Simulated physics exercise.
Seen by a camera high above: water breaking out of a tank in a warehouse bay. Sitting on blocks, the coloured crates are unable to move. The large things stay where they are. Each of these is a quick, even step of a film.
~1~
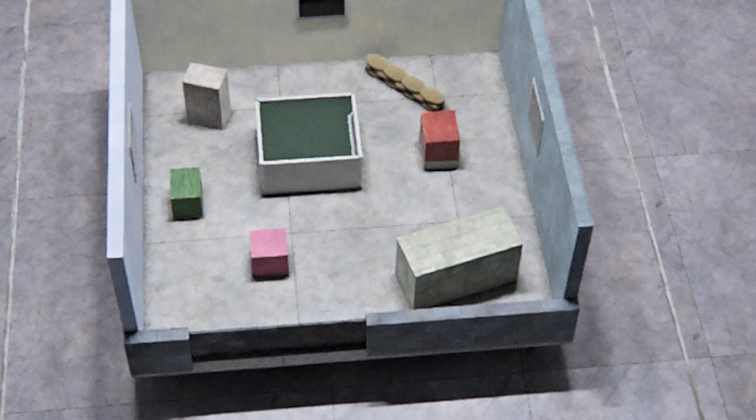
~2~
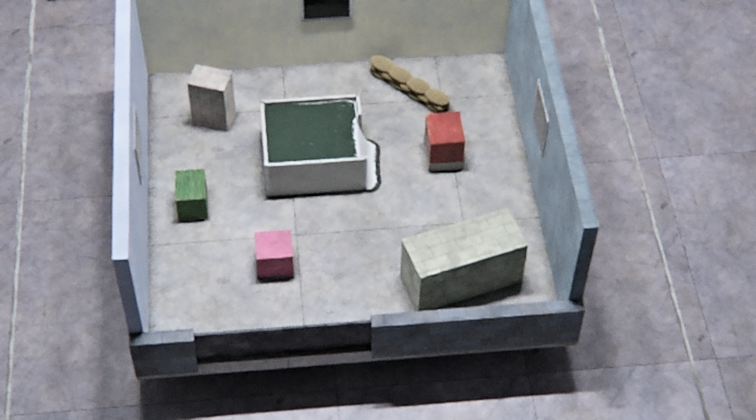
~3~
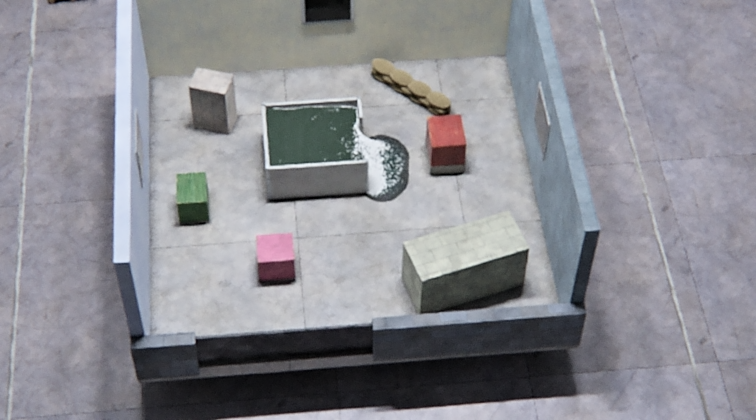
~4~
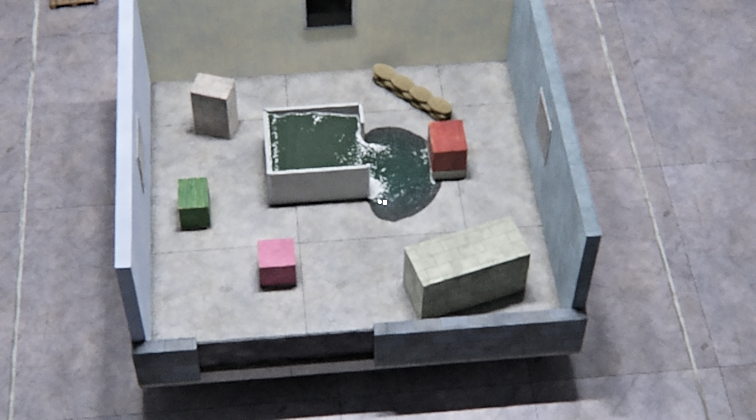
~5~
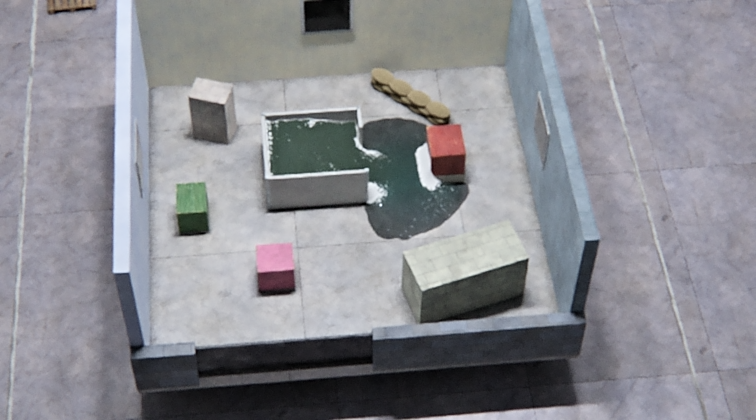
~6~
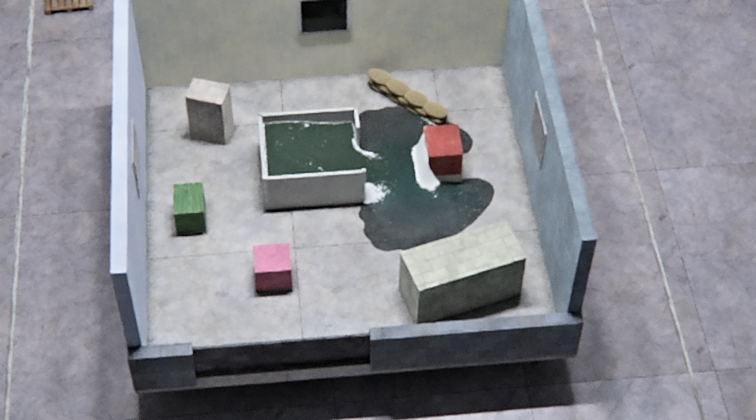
The clip opens on a walled bay seen from above, where a white-sided tank of dark green water stands among coloured crates. Water breaks out through the tank's right side, foaming white, and spreads across the floor. It reaches the red crate, foams against it, and runs around it toward the right.
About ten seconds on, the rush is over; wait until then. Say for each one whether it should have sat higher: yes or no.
Pink crate - yes; red crate - yes; green crate - yes.
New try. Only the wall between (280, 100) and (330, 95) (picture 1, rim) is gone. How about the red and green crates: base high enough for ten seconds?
The red crate is untouched and the green crate is flooded.
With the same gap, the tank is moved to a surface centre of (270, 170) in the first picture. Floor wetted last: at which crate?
That would be the green one.
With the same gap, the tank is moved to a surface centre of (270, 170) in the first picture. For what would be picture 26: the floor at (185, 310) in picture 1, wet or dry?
Verdict on that spot: Untouched.
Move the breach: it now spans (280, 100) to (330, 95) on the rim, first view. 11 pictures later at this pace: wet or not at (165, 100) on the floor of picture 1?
Check at the point: Soaked.
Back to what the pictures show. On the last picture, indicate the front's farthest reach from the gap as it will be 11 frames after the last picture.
Near (553, 337).
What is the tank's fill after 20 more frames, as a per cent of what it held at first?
Roughly 24 per cent.
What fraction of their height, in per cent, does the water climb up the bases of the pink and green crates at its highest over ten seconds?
Respectively 200 % and 160 %.
A moment on, water covers 20 % of the floor; the pink crate not reached, the red crate water round its plinth, the green crate not reached.
Next, water covers 35 % of the floor; the pink crate not reached, the red crate water round its plinth, the green crate not reached.
Then, water covers 55 % of the floor; the pink crate water round its plinth, the red crate water round its plinth, the green crate not reached.
Later, water covers 85 % of the floor; the pink crate water round its plinth, the red crate water round its plinth, the green crate water round its plinth.
In the end, water covers 100 % of the floor; the pink crate was topped, the red crate was topped, the green crate was topped.
